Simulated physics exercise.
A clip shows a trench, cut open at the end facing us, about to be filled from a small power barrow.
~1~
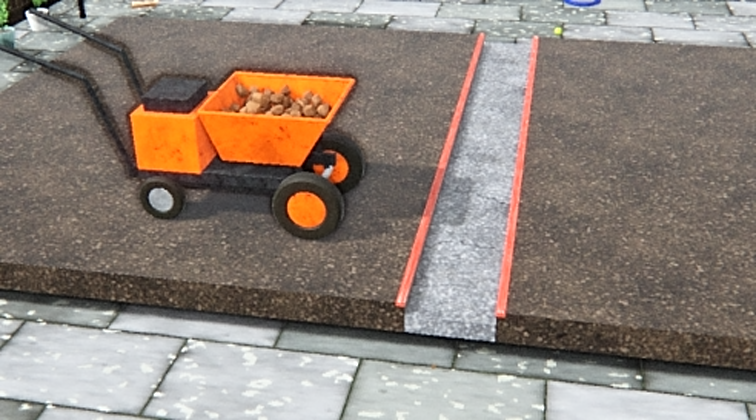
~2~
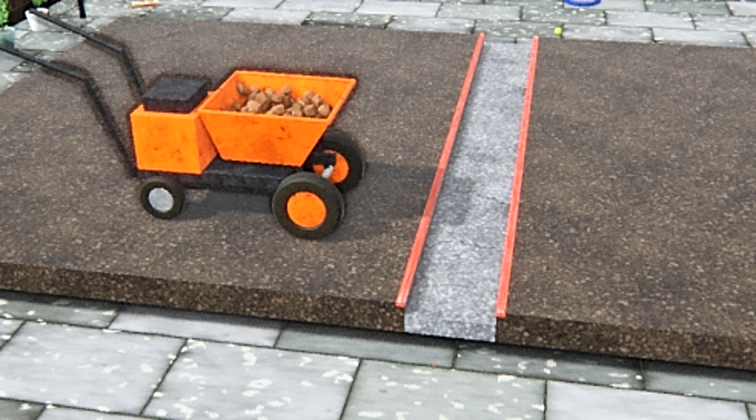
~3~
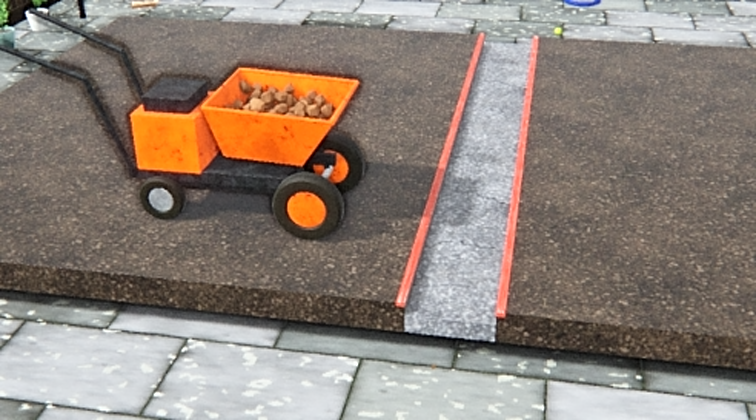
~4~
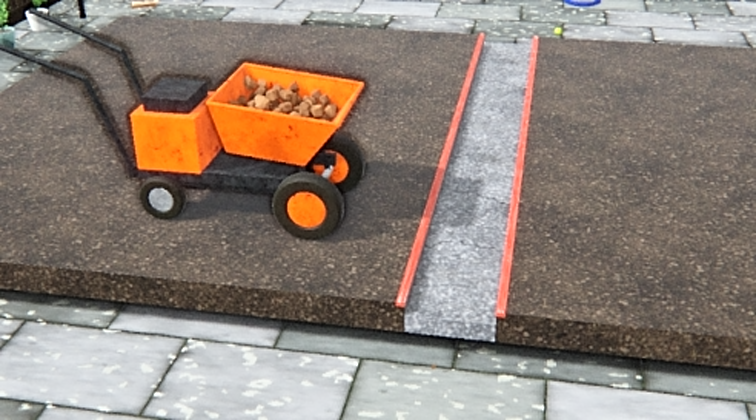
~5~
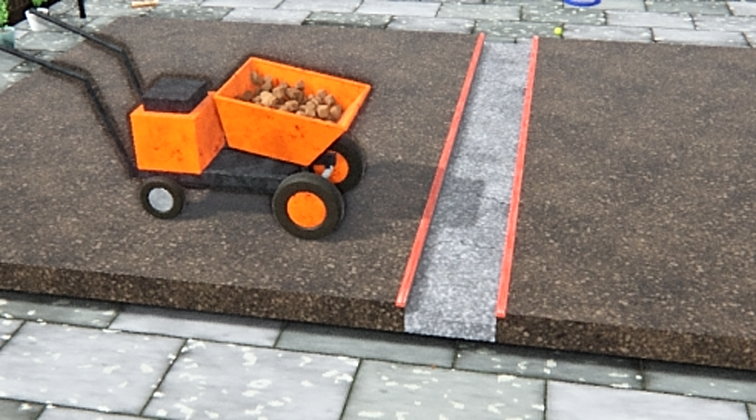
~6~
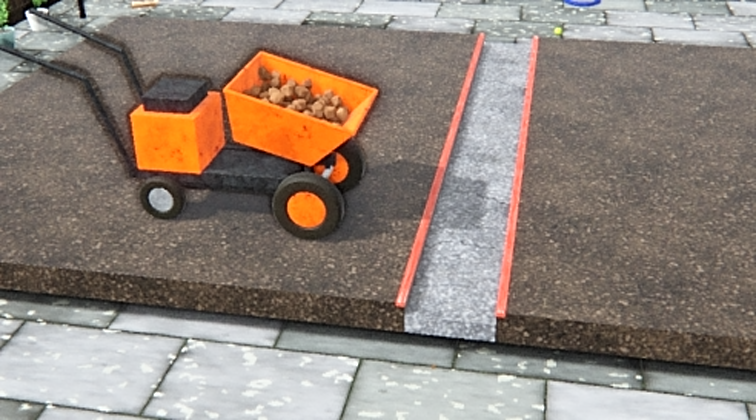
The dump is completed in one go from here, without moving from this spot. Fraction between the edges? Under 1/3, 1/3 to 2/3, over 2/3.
Its aim will yield a share past two thirds.
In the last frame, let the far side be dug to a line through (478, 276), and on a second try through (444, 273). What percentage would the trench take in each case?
In order: Near 70, then 40 percent.
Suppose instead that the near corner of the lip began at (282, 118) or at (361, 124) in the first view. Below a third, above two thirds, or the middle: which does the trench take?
Note - stop 1: Under a third; stop 2: Beyond two thirds.
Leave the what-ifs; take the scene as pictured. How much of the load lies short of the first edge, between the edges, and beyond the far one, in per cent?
Split - short: 20 percent, between: 75 percent, beyond: 0 percent.
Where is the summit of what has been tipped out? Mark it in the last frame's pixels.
Estimated top, final frame: Near (432, 209).
Shortly afterwards, skip tipped steeply; the whole lot in the skip.
Next, skip tipped right over; all but a few in the skip; only a few short of the trench; only a few in or heaped over the trench.
Some moments later, skip tipped right over; near a third in the skip; a little short of the trench; near half in or heaped over the trench; only a few beyond it.
In the end, skip tipped right over; a little in the skip; near a quarter short of the trench; the bulk in or heaped over the trench; only a few beyond it.
